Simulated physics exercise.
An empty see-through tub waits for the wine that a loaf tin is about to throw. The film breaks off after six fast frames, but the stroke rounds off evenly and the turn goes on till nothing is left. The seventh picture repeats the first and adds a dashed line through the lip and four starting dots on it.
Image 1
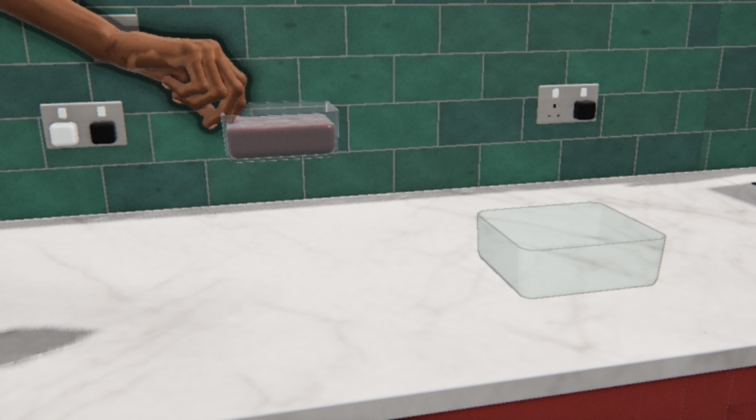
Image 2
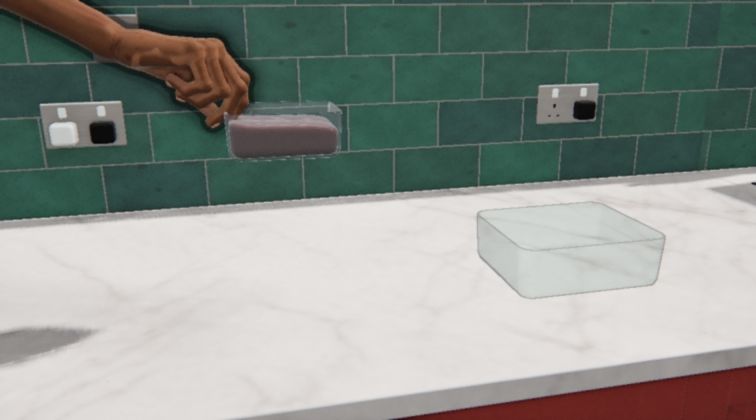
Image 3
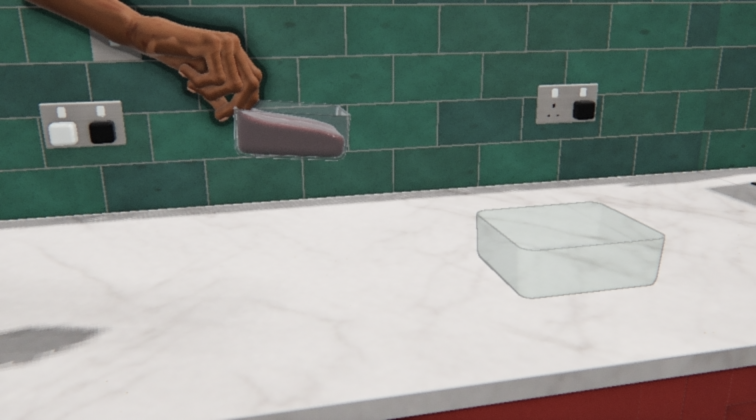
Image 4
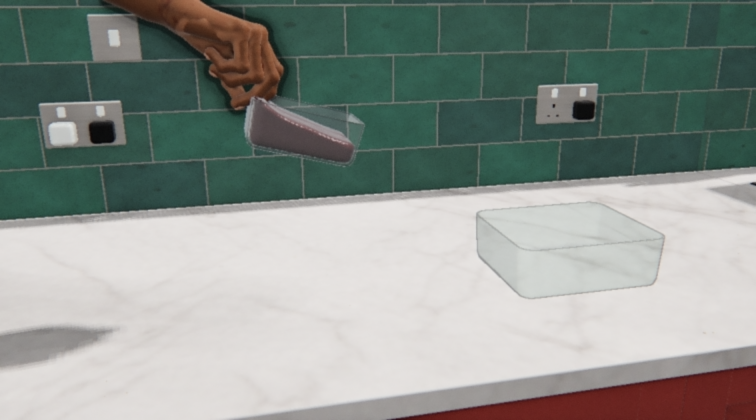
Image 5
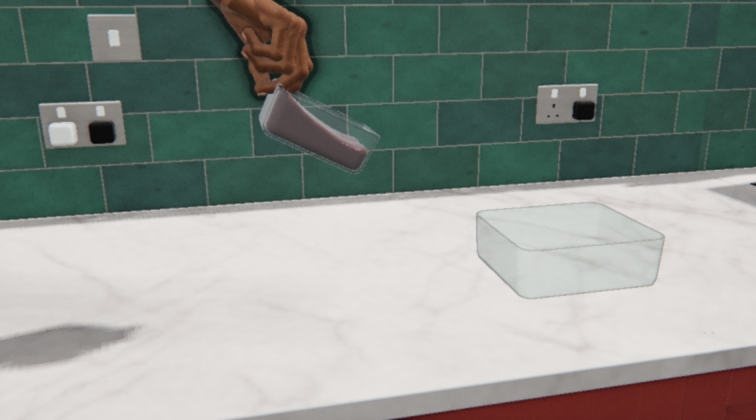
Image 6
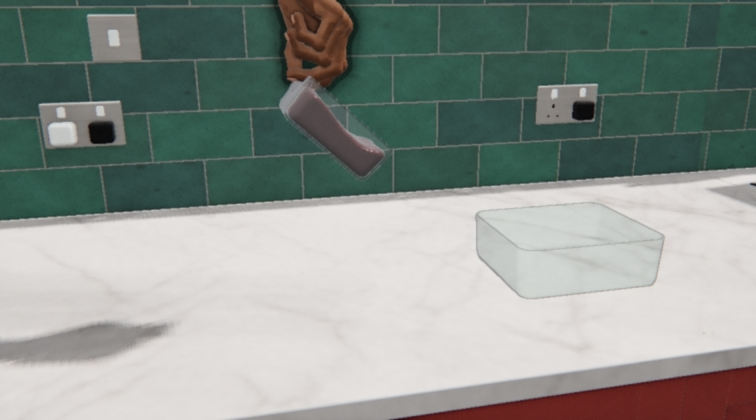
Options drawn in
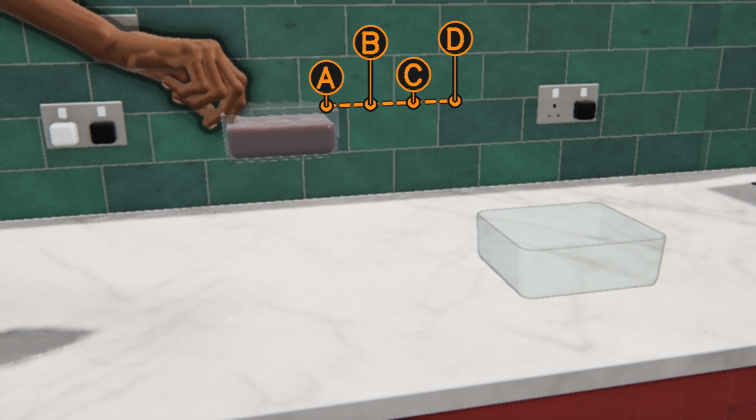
A hand held a small clear container of dark pinkish liquid above a white marble counter, then moved it a little to the right, tilting it steeply toward an empty see-through tub.
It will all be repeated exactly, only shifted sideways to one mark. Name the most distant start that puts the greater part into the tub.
That is place B.
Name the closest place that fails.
That is place A.
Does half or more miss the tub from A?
Yes.
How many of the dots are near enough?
Three of the four.
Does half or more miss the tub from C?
No, that is safe.
On the marked copy, A at (326, 105); B at (370, 104); C at (413, 102); D at (455, 100).
With A, about 21 % lands in the tub, 72 % falls short and 8 % goes beside or beyond.
With B, about 64 % lands in the tub, 25 % falls short and 11 % goes beside or beyond.
With C, about 78 % lands in the tub, 3 % falls short and 19 % goes beside or beyond.
With D, about 90 % lands in the tub, 7 % falls short and 4 % goes beside or beyond.
